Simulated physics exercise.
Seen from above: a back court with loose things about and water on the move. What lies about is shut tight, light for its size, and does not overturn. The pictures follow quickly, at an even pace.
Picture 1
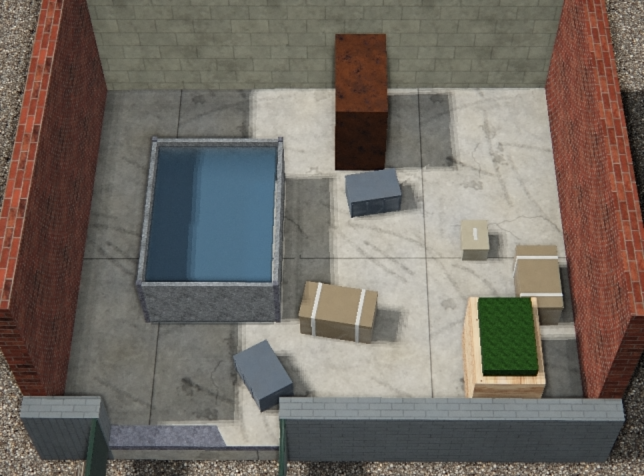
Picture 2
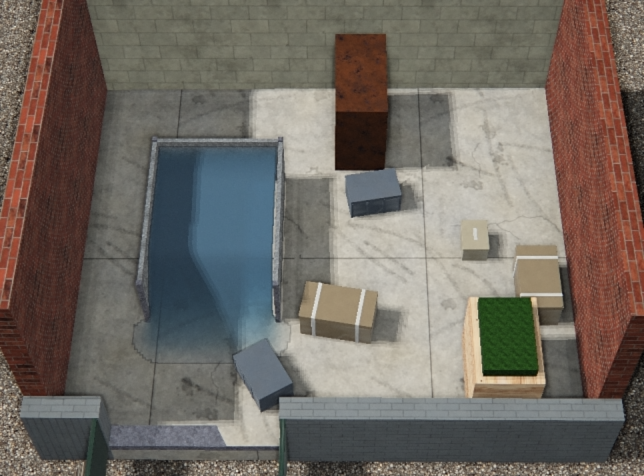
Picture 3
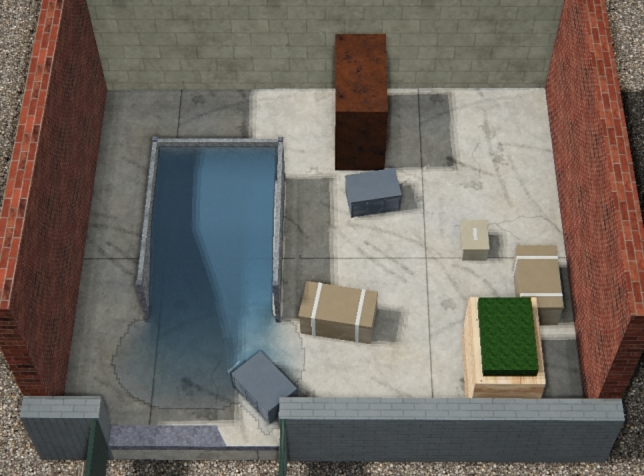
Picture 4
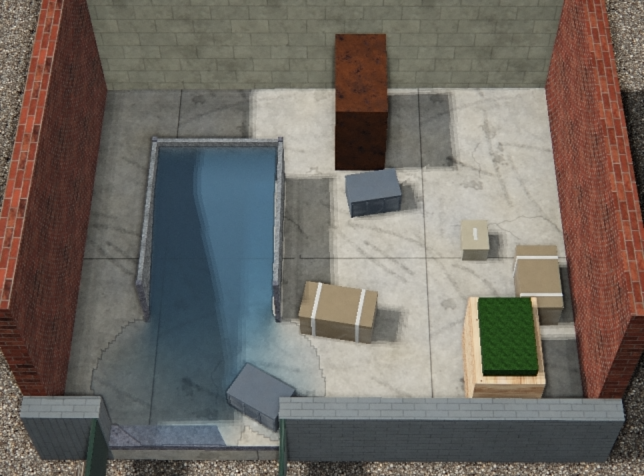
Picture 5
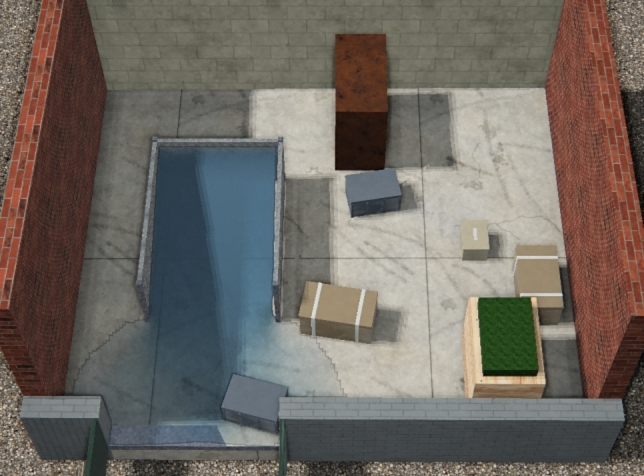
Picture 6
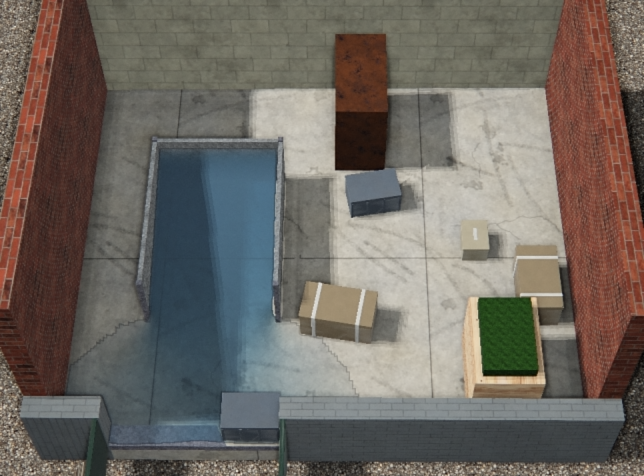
The clip shows a walled court seen from above, where water spreads from the open near side of a blue pool while a grey box turns and shifts toward the front wall as the other boxes stay still.
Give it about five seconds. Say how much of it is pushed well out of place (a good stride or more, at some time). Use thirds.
It is under a third.
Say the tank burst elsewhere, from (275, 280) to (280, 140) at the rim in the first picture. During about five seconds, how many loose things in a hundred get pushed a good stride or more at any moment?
Close to 100 %.
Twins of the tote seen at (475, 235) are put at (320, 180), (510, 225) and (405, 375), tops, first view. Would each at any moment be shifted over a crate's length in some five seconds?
One after the other: Less than that, short of that, yes.
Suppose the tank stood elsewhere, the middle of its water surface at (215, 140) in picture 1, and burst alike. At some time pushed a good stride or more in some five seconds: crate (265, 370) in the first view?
Verdict: That far or more.
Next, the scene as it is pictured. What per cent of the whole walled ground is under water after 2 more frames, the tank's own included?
About 25 per cent.
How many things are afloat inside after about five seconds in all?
It comes to 0.
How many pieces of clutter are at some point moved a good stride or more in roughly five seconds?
That makes 1.
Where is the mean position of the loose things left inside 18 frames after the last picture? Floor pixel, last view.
Near (430, 265).
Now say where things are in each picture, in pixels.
In the first picture, a crate at (263, 369) rests on the ground; a trunk at (339, 304), on the bottom; 0 of 5 have shifted.
In the second picture, a crate at (263, 369), on the bottom; a trunk at (339, 304) rests on the ground; 0 of 5 have shifted.
In the third picture, a crate at (265, 381), on the bottom, close to its start; a trunk at (339, 304) rests on the ground; 1 of 5 have shifted.
In the fourth picture, a crate at (261, 391) rests on the ground, close to its start; a trunk at (339, 304), on the bottom; 1 of 5 have shifted.
In the fifth picture, a crate at (255, 397) rests on the ground, a stride from its start; a trunk at (339, 304), on the bottom; 1 of 5 have shifted.
In the sixth picture, a crate at (250, 410) floats, a stride from its start; a trunk at (339, 304) rests on the ground; 1 of 5 have shifted.
A moment on, 1 of 5 are well off their spots; 0 afloat.
Next, 1 of 5 are well off their spots; 0 afloat.
Later, 1 of 5 are well off their spots; 0 afloat.
In the end, 1 of 5 are well off their spots, and 1 have been at some point; 0 afloat.
